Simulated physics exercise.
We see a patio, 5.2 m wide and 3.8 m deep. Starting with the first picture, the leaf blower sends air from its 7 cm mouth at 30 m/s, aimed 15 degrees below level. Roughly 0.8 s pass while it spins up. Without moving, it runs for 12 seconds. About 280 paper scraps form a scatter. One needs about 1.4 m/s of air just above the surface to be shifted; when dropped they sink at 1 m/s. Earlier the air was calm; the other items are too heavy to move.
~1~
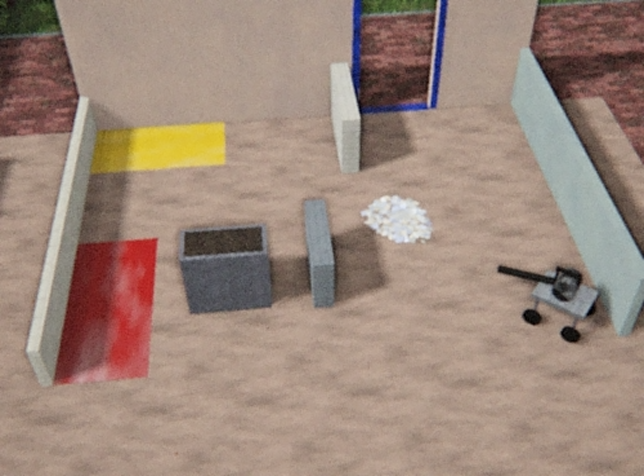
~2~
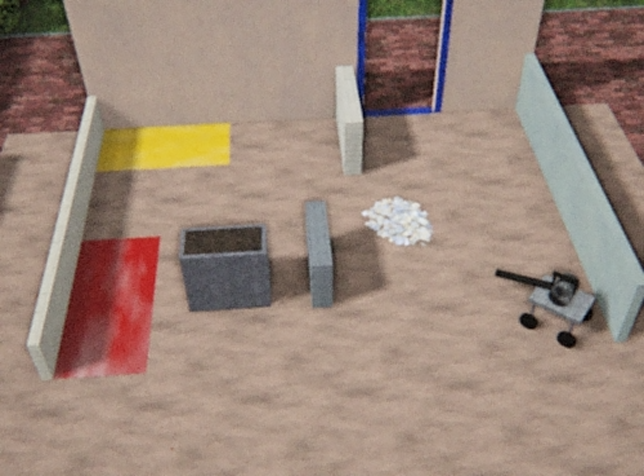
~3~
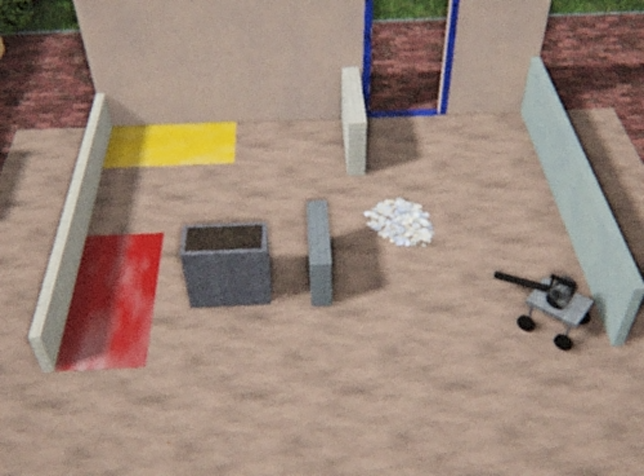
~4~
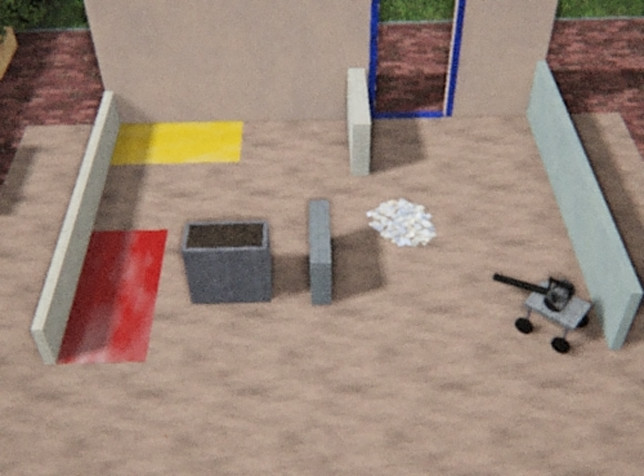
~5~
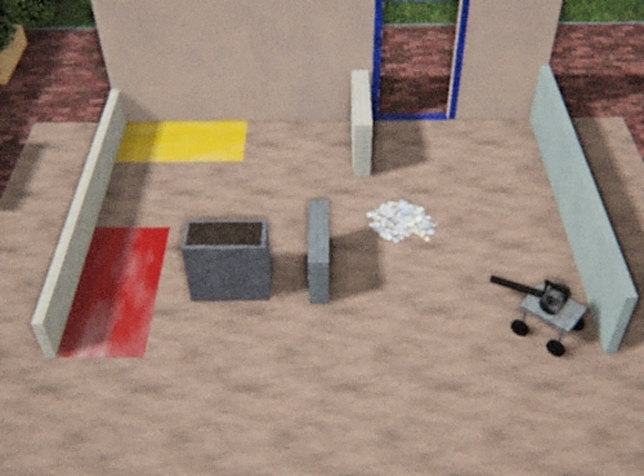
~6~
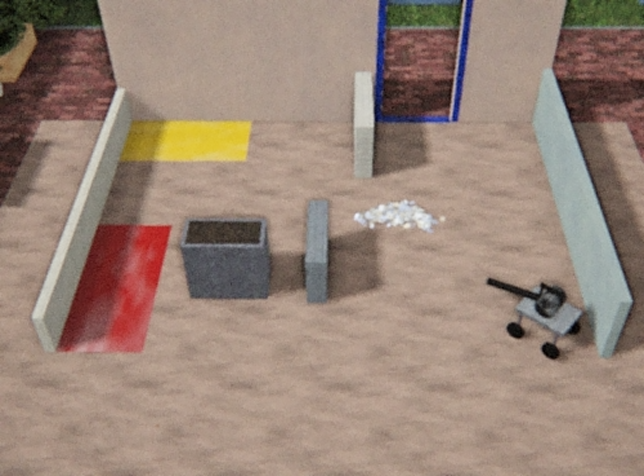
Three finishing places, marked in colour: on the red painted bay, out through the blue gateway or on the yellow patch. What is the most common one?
It is the yellow one.
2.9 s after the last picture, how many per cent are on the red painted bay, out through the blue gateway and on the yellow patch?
Shares come out near 0 % for red, 0 % for blue and 20 % for yellow.
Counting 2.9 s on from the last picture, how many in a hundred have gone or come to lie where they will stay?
About 5 per cent.
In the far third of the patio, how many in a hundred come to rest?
About 100 percent.
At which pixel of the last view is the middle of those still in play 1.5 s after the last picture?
Look about (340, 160) in the last picture.
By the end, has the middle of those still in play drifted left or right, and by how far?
I'd say a left-hand move of around 1.4 m.
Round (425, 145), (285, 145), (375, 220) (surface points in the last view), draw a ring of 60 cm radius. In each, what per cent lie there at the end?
First spot near 15 %, second near 25 %, third near 0 %.
Then, 1.5 s after the last picture, 98 % are on the move or not yet settled, 0 % are on the red painted bay, 0 % out through the blue gateway and 12 % on the yellow patch; the middle of those still in play is near (340, 160).
Then, 2.9 s after the last picture, 94 % are on the move or not yet settled, 0 % are on the red painted bay, 0 % out through the blue gateway and 20 % on the yellow patch; the middle of those still in play is near (315, 141).
Then, 5.7 s after the last picture, 80 % are on the move or not yet settled, 0 % are on the red painted bay, 0 % out through the blue gateway and 26 % on the yellow patch; the middle of those still in play is near (295, 127).
Then, 11.1 s after the last picture, at the end, 0 % are on the red painted bay, 1 % out through the blue gateway and 31 % on the yellow patch; the middle of those still in play is near (292, 126).
